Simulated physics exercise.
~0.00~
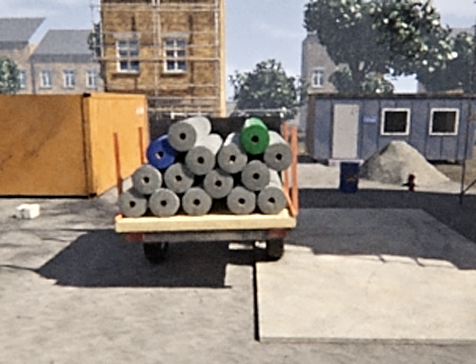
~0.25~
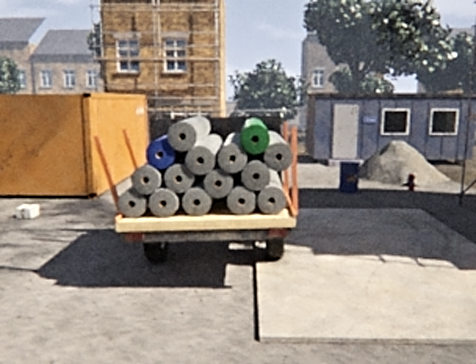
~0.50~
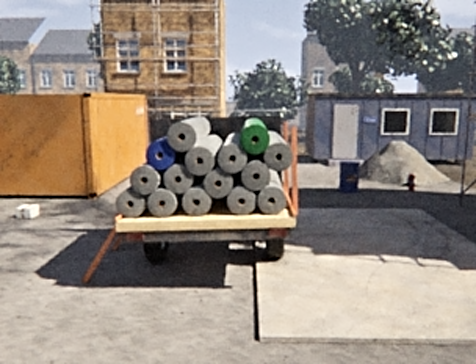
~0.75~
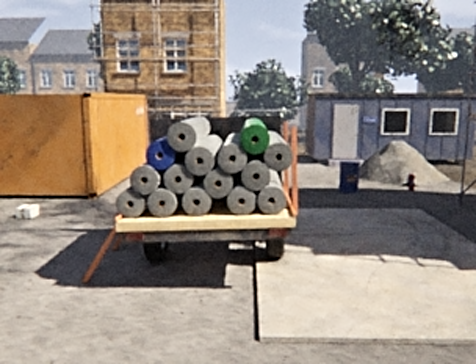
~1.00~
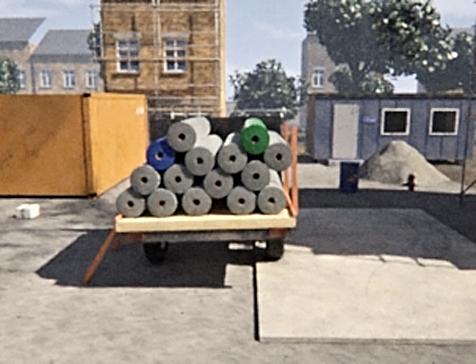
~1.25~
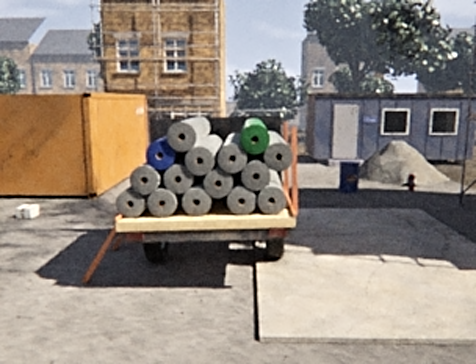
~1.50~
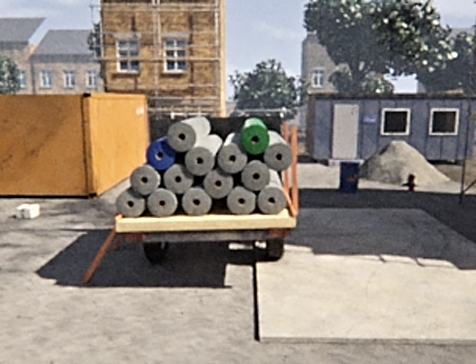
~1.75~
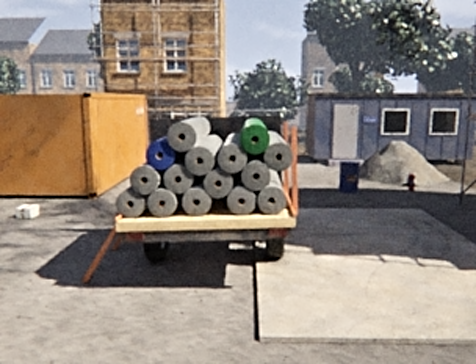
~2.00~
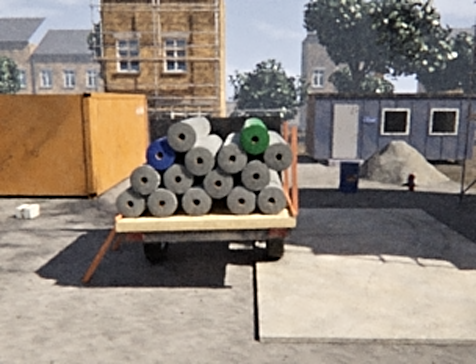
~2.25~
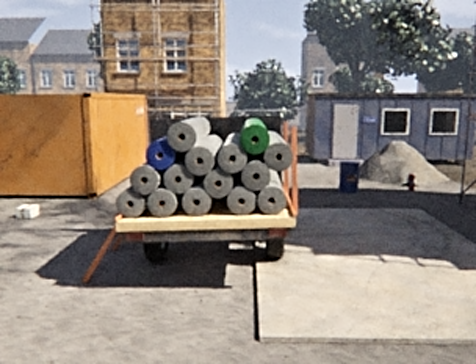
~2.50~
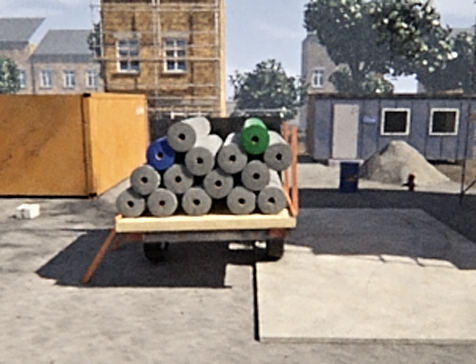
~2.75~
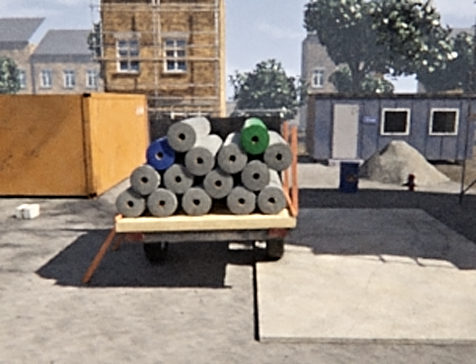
In a sunny yard, a trailer's left posts swing down, but the stacked rolls stay aboard.
